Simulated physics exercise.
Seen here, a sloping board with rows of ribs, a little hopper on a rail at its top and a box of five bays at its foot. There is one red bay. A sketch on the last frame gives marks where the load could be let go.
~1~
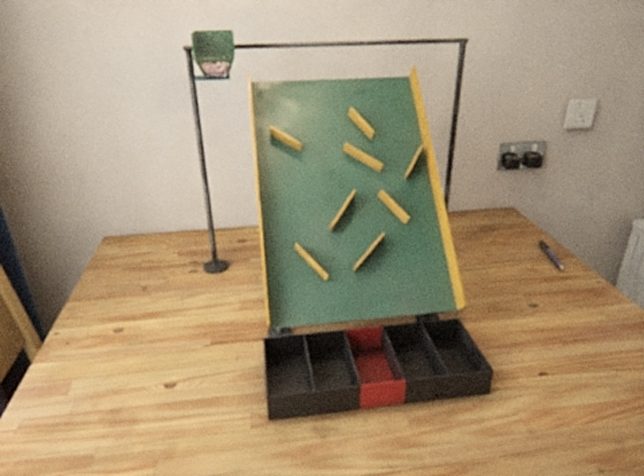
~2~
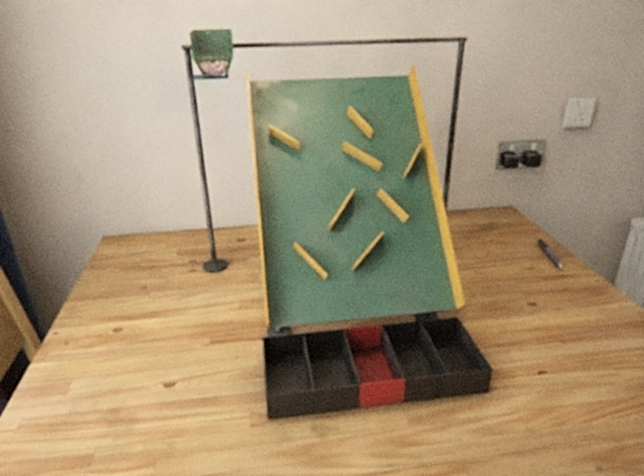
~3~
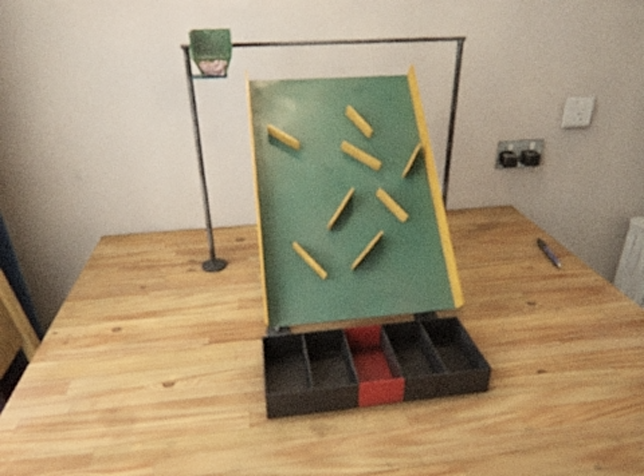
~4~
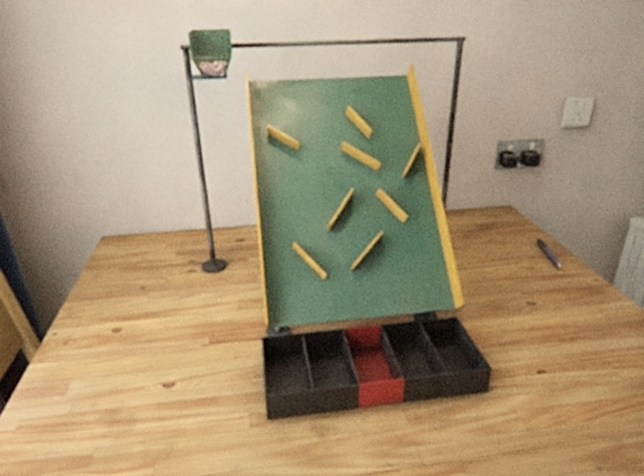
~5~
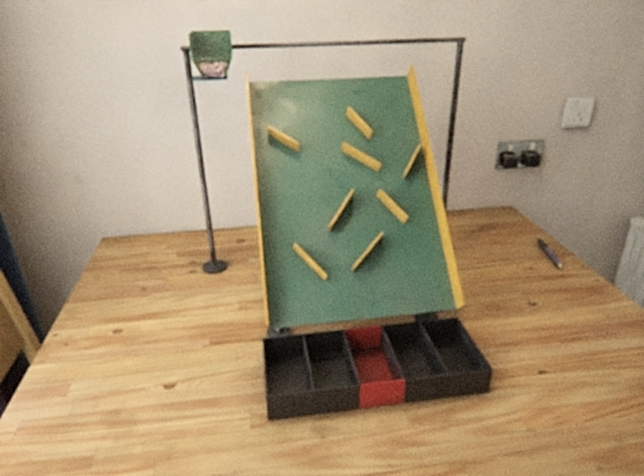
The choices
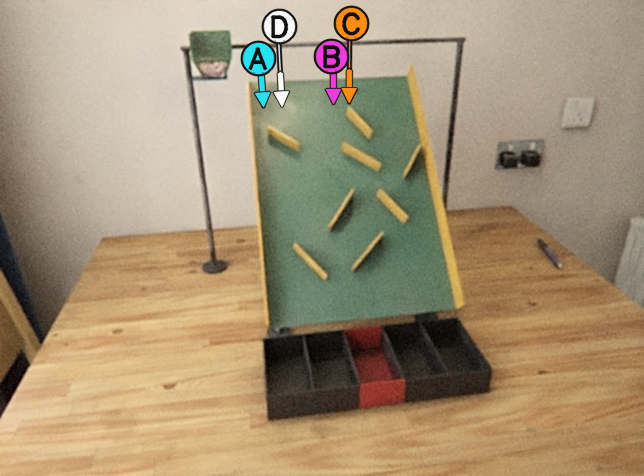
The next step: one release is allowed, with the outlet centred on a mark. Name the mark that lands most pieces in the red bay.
Best: D.
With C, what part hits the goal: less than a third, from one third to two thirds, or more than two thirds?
It is less than a third.
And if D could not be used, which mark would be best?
It is B.
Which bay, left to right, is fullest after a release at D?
The third.
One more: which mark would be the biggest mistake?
Mark C.
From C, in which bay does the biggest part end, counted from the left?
The fifth.
On the marked copy, mark A meets the board at (263, 101); mark B meets the board at (333, 98); mark C meets the board at (349, 97); mark D meets the board at (281, 101).
If A is chosen, about a third in the red bay, about half in other bays, a small part outside the box.
If B is chosen, about a third in the red bay, about half in other bays, a small part outside the box.
If C is chosen, a small part in the red bay, most in other bays, a small part outside the box.
If D is chosen, about two thirds in the red bay, about a quarter in other bays, a small part outside the box.
